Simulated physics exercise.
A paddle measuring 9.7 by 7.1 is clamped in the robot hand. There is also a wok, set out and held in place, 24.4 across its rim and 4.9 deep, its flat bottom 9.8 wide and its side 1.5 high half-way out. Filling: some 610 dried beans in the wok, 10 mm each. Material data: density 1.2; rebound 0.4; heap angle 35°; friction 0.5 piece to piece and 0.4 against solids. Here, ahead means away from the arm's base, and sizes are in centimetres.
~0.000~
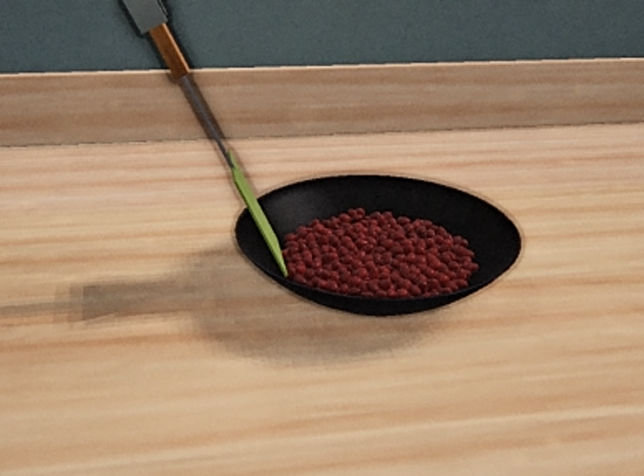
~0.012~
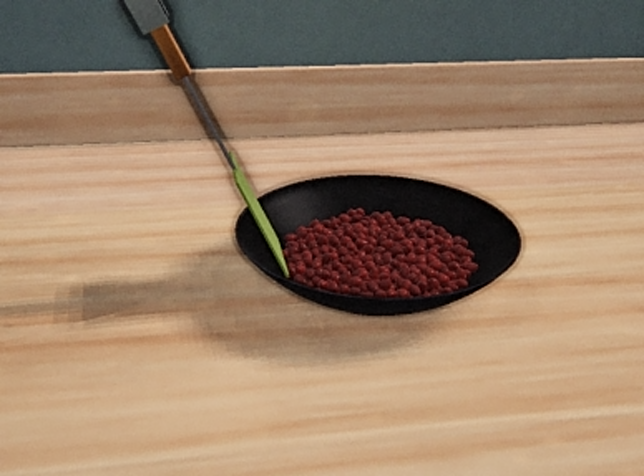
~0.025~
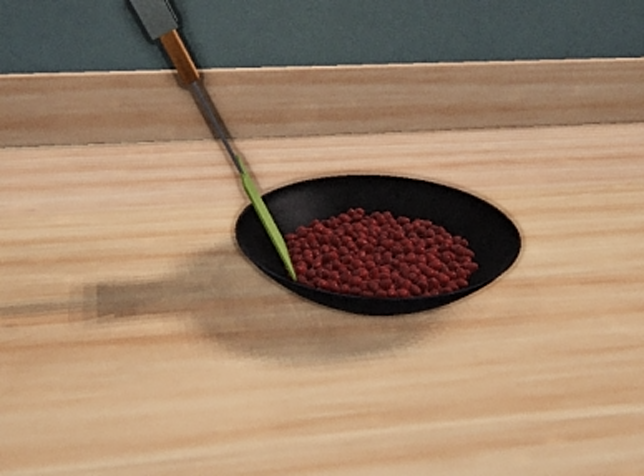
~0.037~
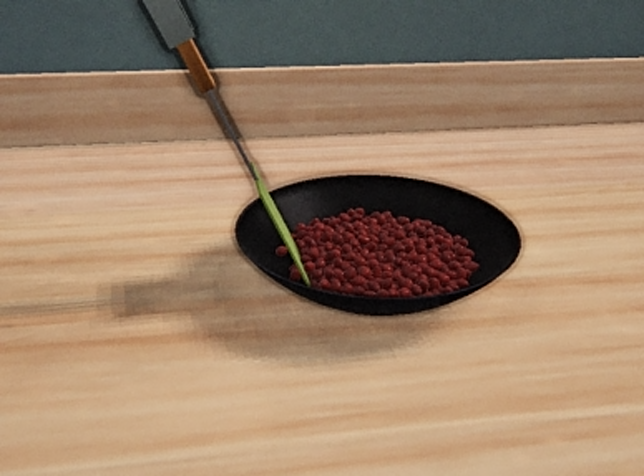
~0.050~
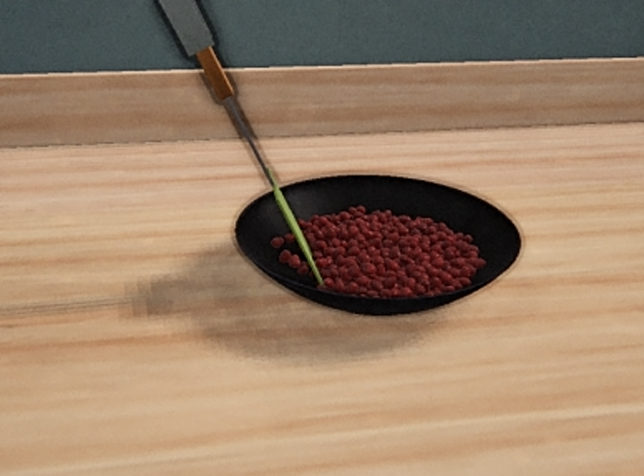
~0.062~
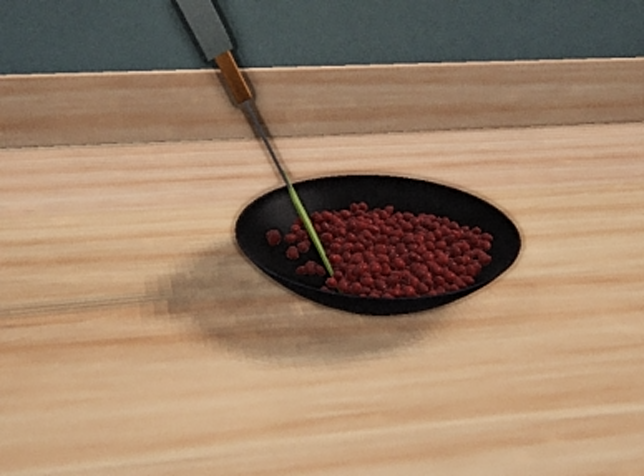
A thin green blade on a long handle stayed nearly still at the left side of a black pan, then slid rightward into the dark red beans, nudging them over as a few slipped behind it.
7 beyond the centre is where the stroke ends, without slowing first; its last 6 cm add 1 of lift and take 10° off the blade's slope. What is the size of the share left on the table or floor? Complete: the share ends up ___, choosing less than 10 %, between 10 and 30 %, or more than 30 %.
The share ends up more than 30 %.
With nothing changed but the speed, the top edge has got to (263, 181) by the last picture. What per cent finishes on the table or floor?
Expect about 25 per cent there.
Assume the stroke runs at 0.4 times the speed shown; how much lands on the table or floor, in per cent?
Roughly 15 per cent.
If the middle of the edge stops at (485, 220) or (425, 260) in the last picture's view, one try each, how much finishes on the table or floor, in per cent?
I'd say roughly 50 per cent, then roughly 15 per cent.
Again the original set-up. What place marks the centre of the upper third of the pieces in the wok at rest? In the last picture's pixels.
Centre: Roughly (458, 246).
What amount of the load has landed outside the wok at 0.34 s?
My estimate is roughly 30 %.
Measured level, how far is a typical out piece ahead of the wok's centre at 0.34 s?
I'd put it at some 20 centimetres.
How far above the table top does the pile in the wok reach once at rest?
5.0 cm.
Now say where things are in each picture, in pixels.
The first frame shows the paddle top edge at (231, 165), sloping 65°; upper third of the load around (373, 253), from x 280 to 470, top at y 215; 609 in the wok.
The second frame shows the paddle top edge at (233, 166), sloping 65°; upper third of the load around (373, 252), from x 280 to 470, top at y 215.
The third frame shows the paddle top edge at (241, 170), sloping 65°; upper third of the load around (373, 252), from x 285 to 470, top at y 215.
The fourth frame shows the paddle top edge at (255, 178), sloping 65°; upper third of the load around (372, 249), from x 280 to 470, top at y 215.
The fifth frame shows the paddle top edge at (272, 183), sloping 65°; upper third of the load around (374, 247), from x 275 to 480, top at y 210.
The sixth frame shows the paddle top edge at (289, 186), sloping 65°; upper third of the load around (384, 245), from x 270 to 485, top at y 210; 609 in the wok.
After 0.09 s, sloping 65°, highest piece 9 above the table; 609 in the wok.
After 0.12 s, sloping 62°, highest piece 15 above the table; 601 in the wok, 8 on the blade or in flight.
After 0.34 s, sloping 55°, highest piece 30 above the table; 375 in the wok, 177 on the table or floor, 57 on the blade or in flight.
After 1.39 s, sloping 55°, highest piece 5 above the table; 374 in the wok, 235 on the table or floor.
In the end, 374 in the wok, 235 on the table or floor. That is 39 % on the table or floor.
